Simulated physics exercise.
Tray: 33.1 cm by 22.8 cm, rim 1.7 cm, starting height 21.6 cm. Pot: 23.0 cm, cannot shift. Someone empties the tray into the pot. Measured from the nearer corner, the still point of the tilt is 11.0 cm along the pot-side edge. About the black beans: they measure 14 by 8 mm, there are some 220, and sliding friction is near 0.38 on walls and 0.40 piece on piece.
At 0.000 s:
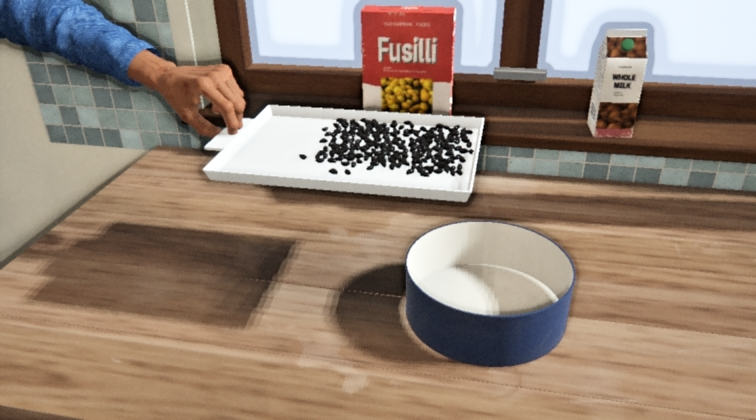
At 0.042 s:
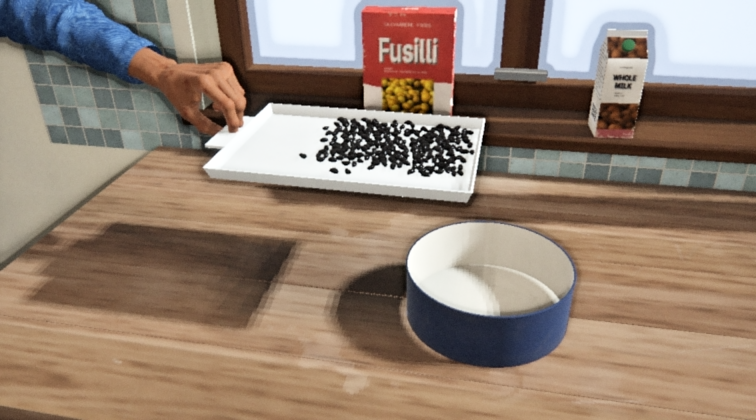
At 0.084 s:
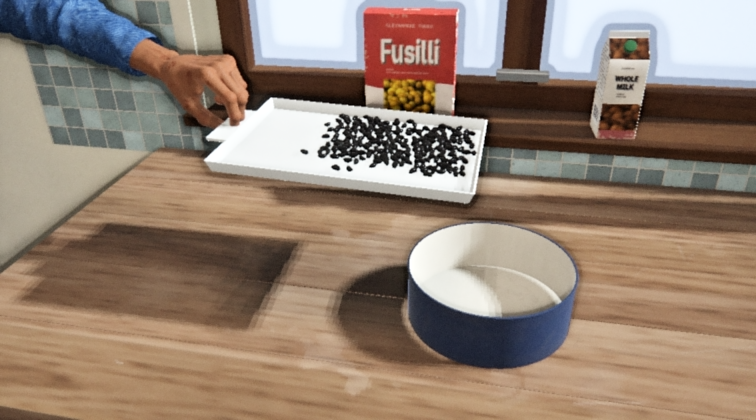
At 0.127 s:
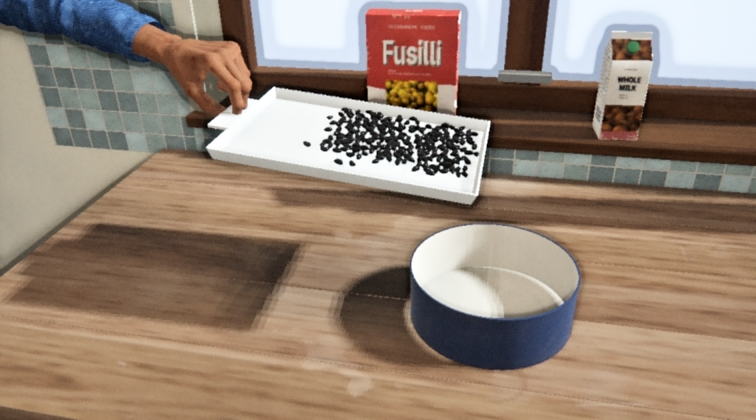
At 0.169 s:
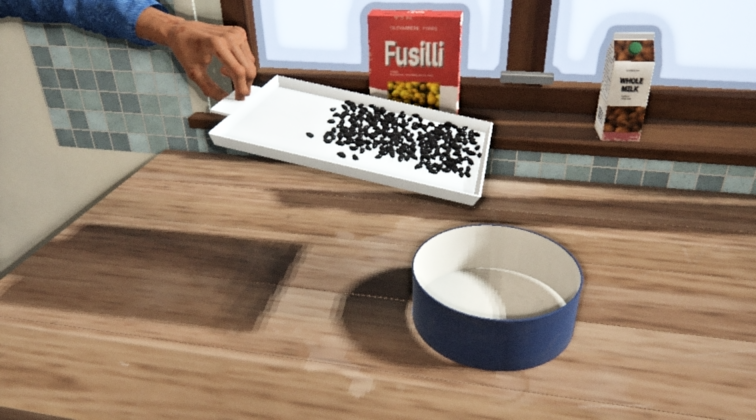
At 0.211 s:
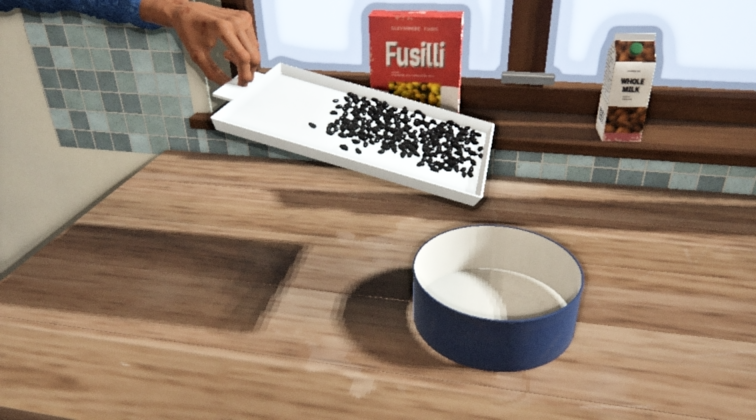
A hand in a blue sleeve held a white tray of black beans above a wooden counter with a blue pot on it, then raised the tray's left end so it sloped down toward the right.
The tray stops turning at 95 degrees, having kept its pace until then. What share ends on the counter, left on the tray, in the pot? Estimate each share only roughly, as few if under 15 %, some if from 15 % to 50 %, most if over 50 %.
Roughly: Counter some, tray few, pot most.
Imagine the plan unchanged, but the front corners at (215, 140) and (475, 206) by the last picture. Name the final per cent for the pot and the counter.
That works out as pot 95 and counter 5.
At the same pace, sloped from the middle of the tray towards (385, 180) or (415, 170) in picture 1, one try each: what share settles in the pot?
The share comes to about 85 in a hundred, then about 100 in a hundred.
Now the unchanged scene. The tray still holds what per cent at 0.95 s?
It works out to near 45 per cent of the load.
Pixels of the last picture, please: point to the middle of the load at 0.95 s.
Roughly pixel (502, 185).
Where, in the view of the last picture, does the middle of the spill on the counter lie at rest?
Middle of the spill at rest: Roughly (544, 257).
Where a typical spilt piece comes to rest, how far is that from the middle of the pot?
About 20 centimetres.
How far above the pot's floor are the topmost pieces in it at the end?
Height: Approx. 1.5 cm.
After 0.65 s, tilt 52 degrees; the tray holds 100 %, the pot 0 %.
Then, at 0.95 s, tilt 79 degrees; the tray holds 45 %, the pot 20 %.
After 1.35 s, tilt 95 degrees; the tray holds 0 %, the pot 65 %.
At rest (2.4 s), counter 30 %, tray 0 %, pot 70 %.
